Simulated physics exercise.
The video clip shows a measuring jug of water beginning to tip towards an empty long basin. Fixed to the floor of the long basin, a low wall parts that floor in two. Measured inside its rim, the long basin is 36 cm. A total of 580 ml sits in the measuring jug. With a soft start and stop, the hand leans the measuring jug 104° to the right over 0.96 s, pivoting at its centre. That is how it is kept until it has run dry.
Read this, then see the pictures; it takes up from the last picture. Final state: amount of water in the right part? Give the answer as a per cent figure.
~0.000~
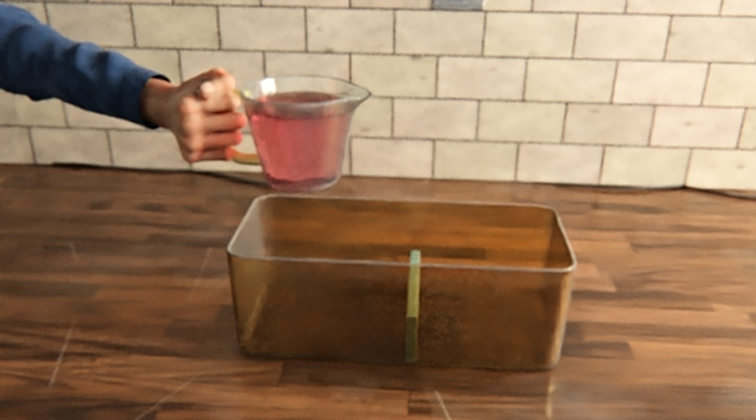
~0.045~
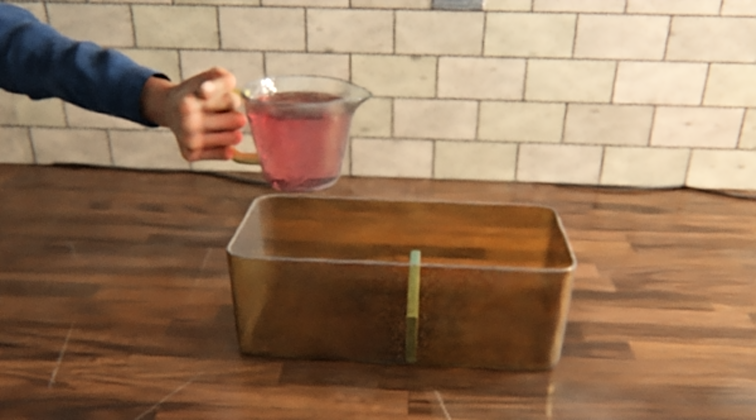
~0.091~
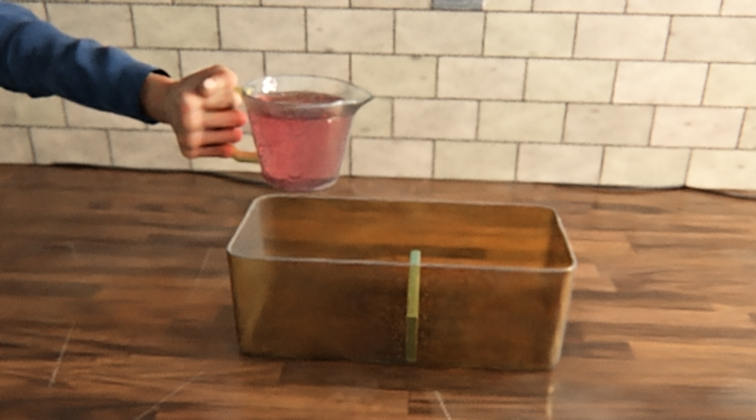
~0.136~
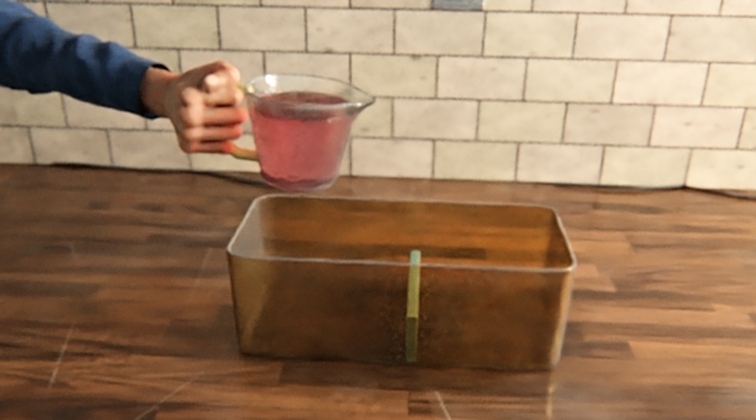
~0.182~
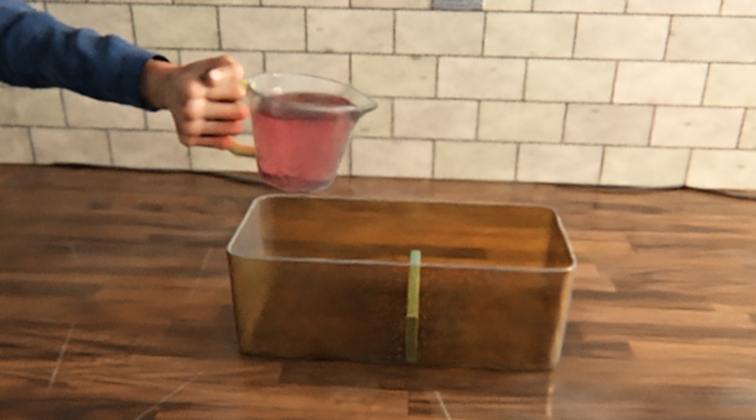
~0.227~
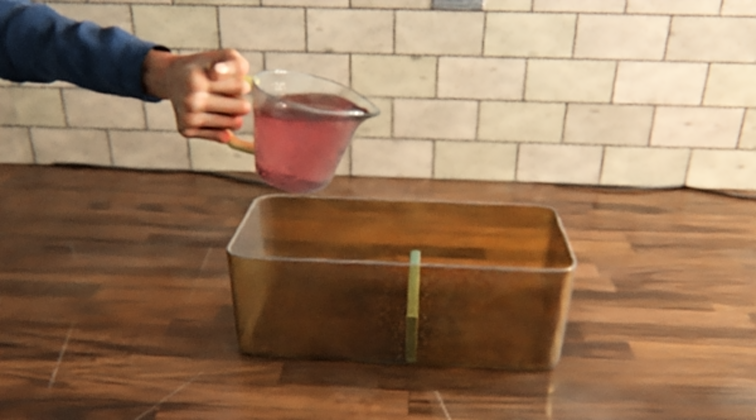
Approximately 44 %.
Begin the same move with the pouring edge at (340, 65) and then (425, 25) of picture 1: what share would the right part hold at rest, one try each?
15 then 95 %.
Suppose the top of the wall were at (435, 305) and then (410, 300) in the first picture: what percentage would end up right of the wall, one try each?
Respectively close to 20 and 55 %.
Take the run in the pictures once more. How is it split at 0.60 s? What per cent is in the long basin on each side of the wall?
Left: Around 2. Right: Around 16.
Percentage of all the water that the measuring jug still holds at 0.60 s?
About 62 per cent.
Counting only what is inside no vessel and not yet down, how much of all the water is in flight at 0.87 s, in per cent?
Near 7 per cent, I'd say.
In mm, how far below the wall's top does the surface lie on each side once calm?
On the left it's about 46 mm; on the right, about 46 mm.
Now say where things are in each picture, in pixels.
In the first picture, it leans 0°; its right rim is at (372, 93); the water meets the walls at (251, 101) and (354, 104); the long basin's rim runs from (243, 224) to (564, 237); the wall's top is at (414, 282).
In the second picture, it leans 1°; its right rim is at (373, 94); the water meets the walls at (251, 101) and (355, 105).
In the third picture, it leans 2°; its right rim is at (374, 96); the water meets the walls at (252, 100) and (355, 105).
In the fourth picture, it leans 5°; its right rim is at (376, 100); the water meets the walls at (254, 99) and (357, 106).
In the fifth picture, it leans 9°; its right rim is at (379, 105); the water meets the walls at (256, 101) and (361, 108).
In the sixth picture, it leans 14°; its right rim is at (381, 112); the water meets the walls at (259, 102) and (367, 109).
By 0.60 s the tilt is 71° and 61 per cent is still to pour, 2 is left of the wall and 16 right of it.
By 0.87 s the tilt is 102° and 9 per cent is still to pour, 41 is left of the wall and 44 right of it.
By 1.15 s the tilt is 104° and 0 per cent is still to pour, 55 is left of the wall and 44 right of it.
By 1.46 s the tilt is 104° and 0 per cent is still to pour, 56 is left of the wall and 44 right of it.
At rest 56 per cent lies left of the wall, 44 right of it and 0 outside.
